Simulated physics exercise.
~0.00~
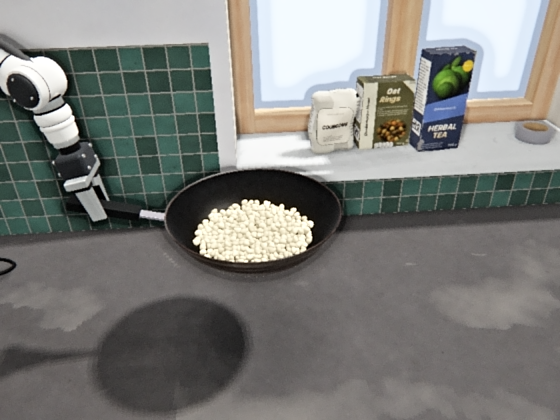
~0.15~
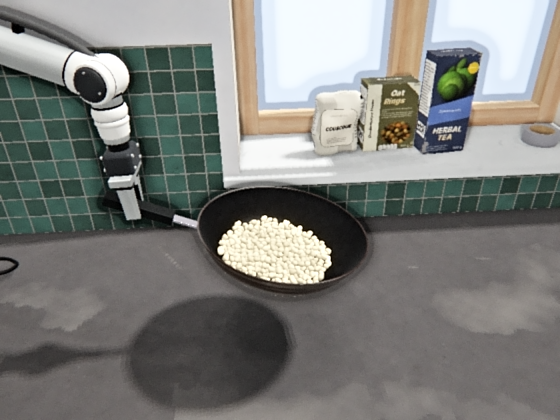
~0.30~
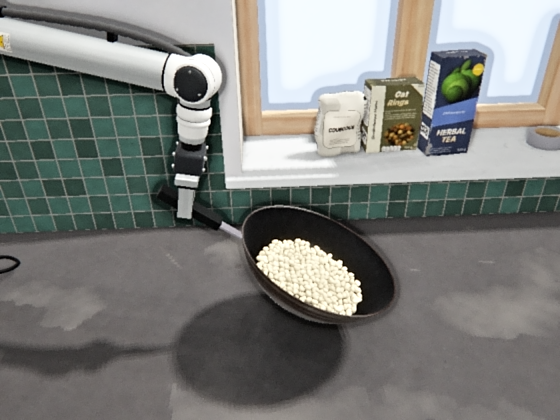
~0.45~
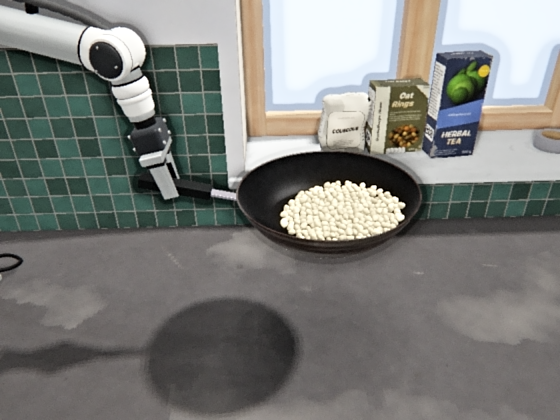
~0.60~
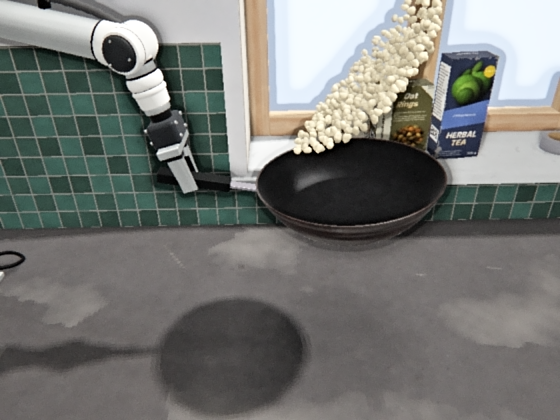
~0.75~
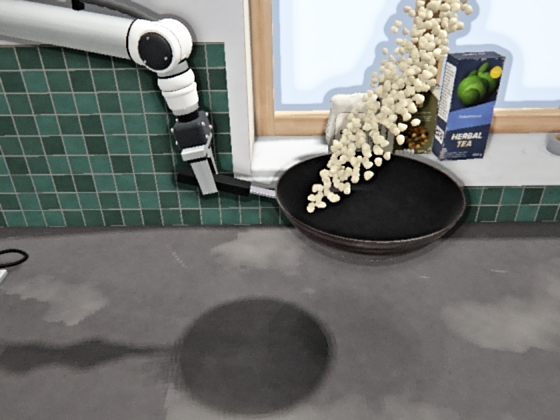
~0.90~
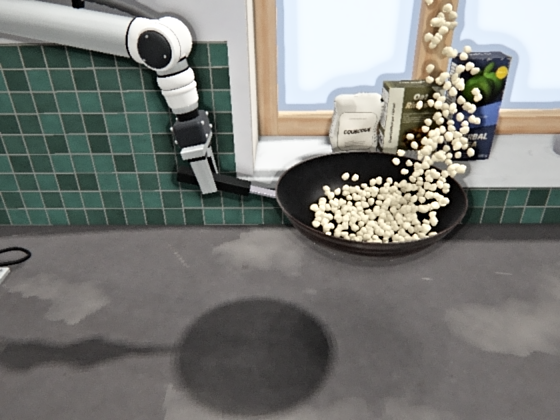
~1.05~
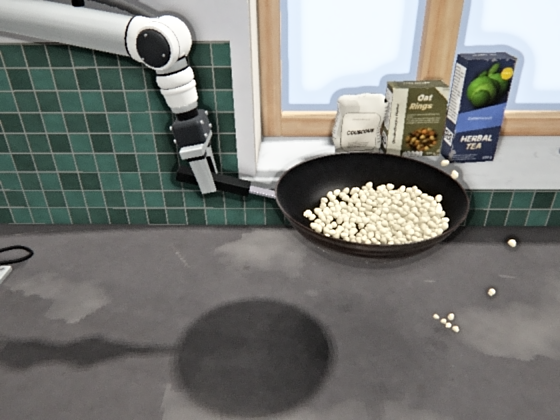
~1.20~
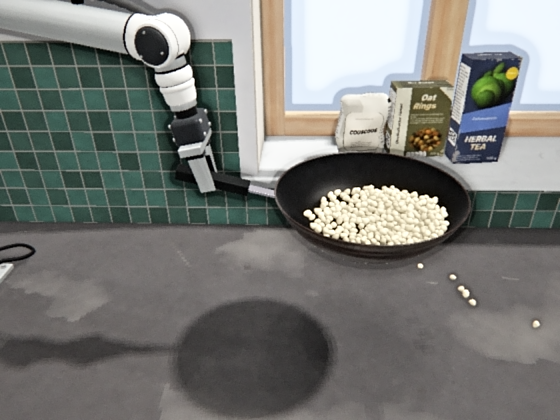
A robot arm tosses white beans from a frying pan and catches nearly all.
